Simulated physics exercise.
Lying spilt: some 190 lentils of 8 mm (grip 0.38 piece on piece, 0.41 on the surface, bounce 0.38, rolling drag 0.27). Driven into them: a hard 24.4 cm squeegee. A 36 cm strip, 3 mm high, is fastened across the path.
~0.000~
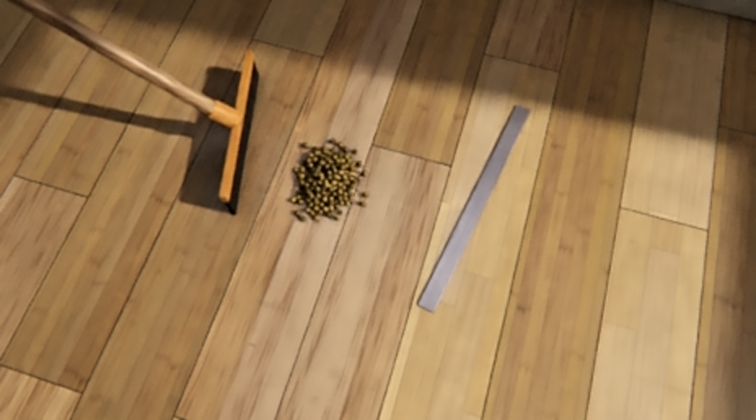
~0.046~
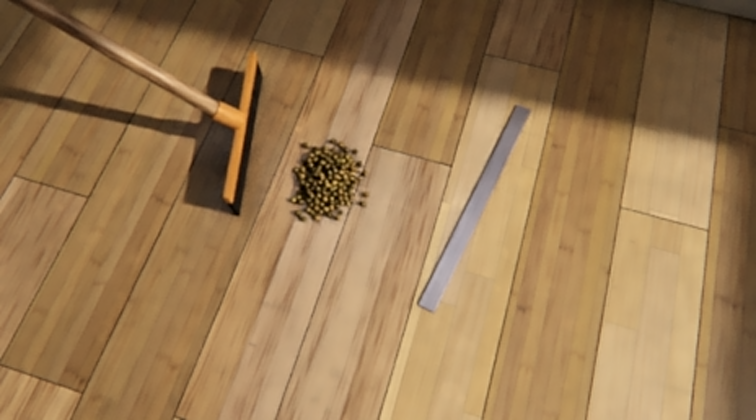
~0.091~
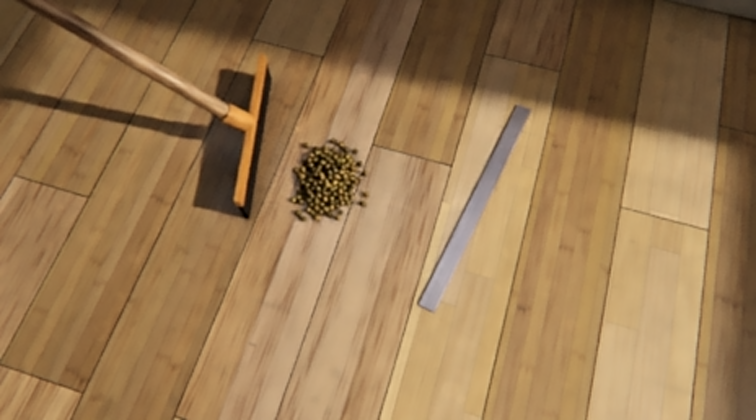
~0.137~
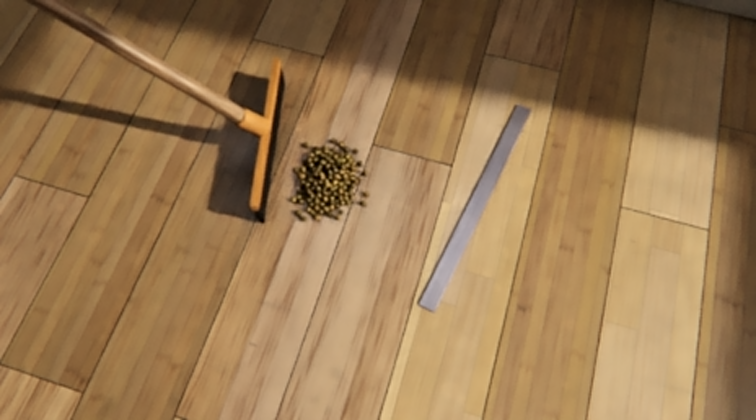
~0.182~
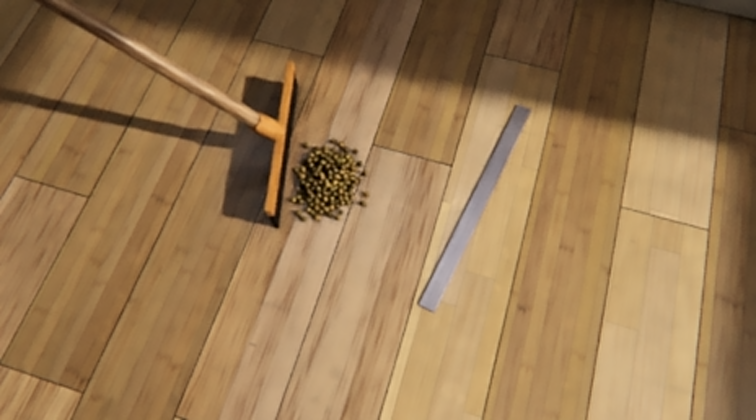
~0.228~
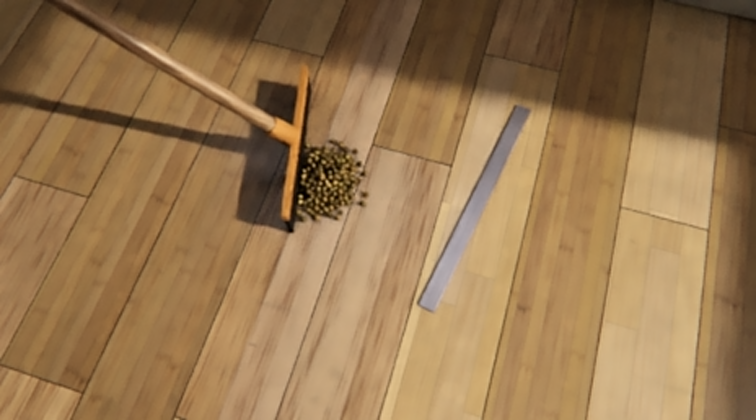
A squeegee with an orange head, dark blade and long wooden handle stands at the left of a plank floor in light and dark browns, seen from above at a slant. A small heap of yellow-brown lentils lies to its right, and beyond that a grey strip rests diagonally. The squeegee slides steadily rightward until its blade meets the heap, nudging the nearest pieces, while the camera stays still.
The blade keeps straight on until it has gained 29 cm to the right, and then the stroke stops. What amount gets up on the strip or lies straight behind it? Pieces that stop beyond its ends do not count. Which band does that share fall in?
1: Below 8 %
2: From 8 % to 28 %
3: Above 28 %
The answer is 2.
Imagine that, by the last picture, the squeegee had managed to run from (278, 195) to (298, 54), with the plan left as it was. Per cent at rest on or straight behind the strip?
It ends up over 5.
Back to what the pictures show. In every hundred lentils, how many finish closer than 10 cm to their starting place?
About 0 %.
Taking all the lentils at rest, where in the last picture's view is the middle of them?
I'd say around (450, 206) in the last picture.
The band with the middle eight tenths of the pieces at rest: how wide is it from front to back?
Estimated depth: Near 12 cm.
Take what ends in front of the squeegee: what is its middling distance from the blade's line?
Middle value: Near 3 cm.
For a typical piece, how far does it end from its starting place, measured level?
Roughly 18 cm.
After 0.46 s, squeegee 21 cm from its start, spill 14 cm wide; elsewhere 100 %.
After 0.69 s, squeegee 29 cm from its start, spill 16 cm wide; on or straight behind the strip 10 %, elsewhere 90 %.
Then, at 0.88 s, squeegee 29 cm from its start, spill 16 cm wide; on or straight behind the strip 15 %, elsewhere 85 %.
At rest (1.1 s), on or straight behind the strip 15 %, elsewhere 85 %.
